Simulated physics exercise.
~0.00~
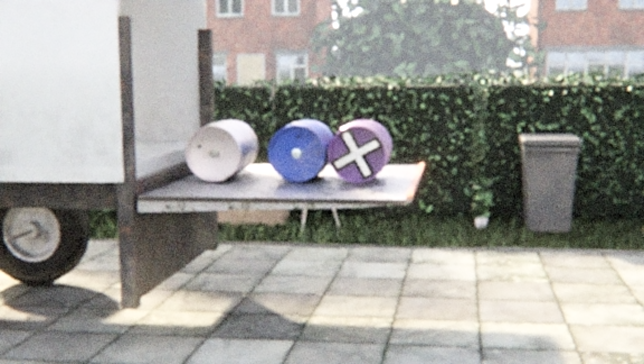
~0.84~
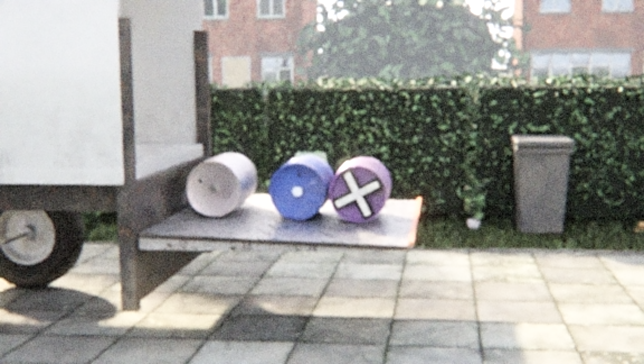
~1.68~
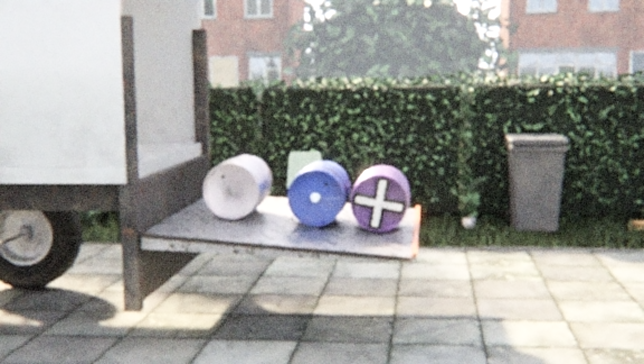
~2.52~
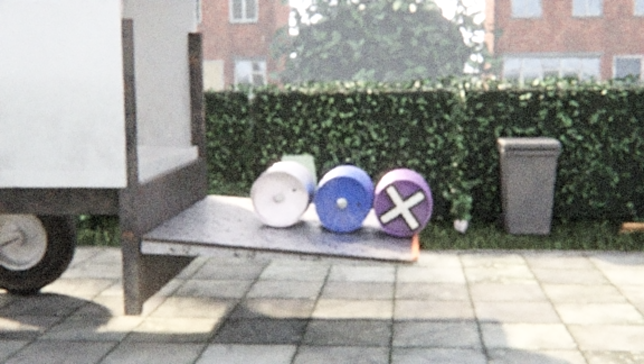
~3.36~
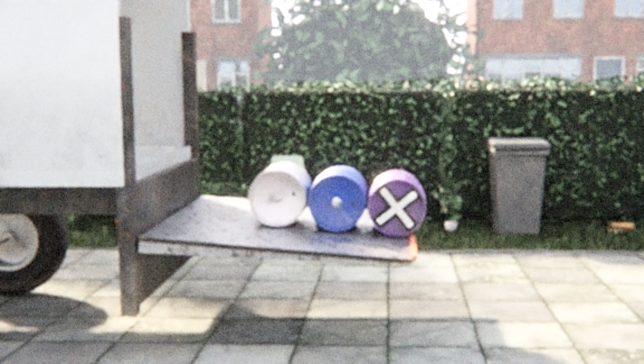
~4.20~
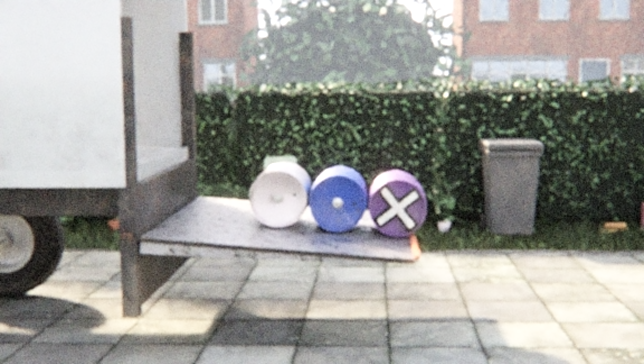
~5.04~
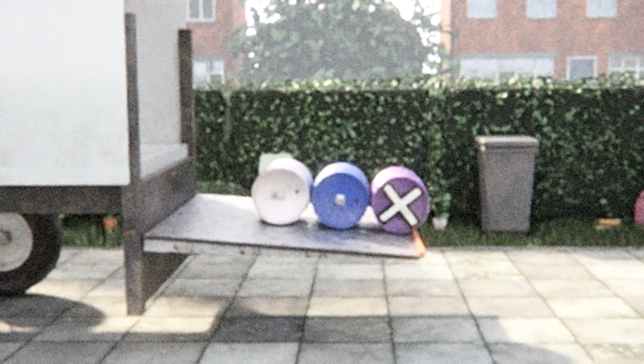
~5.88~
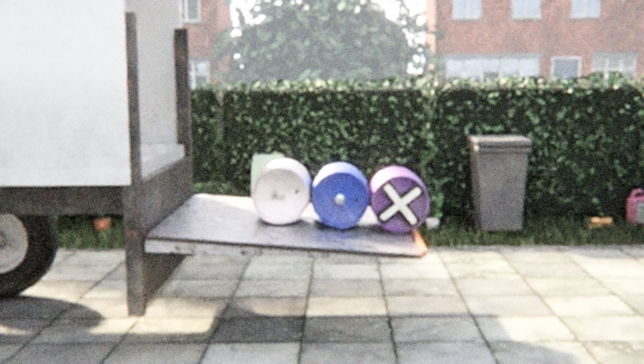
Three kegs, one whitish, one blue and one purple with a white cross on its end, lie in a row on a lift platform at the back of a van body, beside a hedge and a grey bin. The platform sinks a little with the kegs on it, then tips down toward its right edge. All three roll right, the cross turning as the purple one leads. They bunch up near the outer edge, where the purple keg stops and rocks back very slightly. The kegs then lie still side by side, all still on the tilted platform.
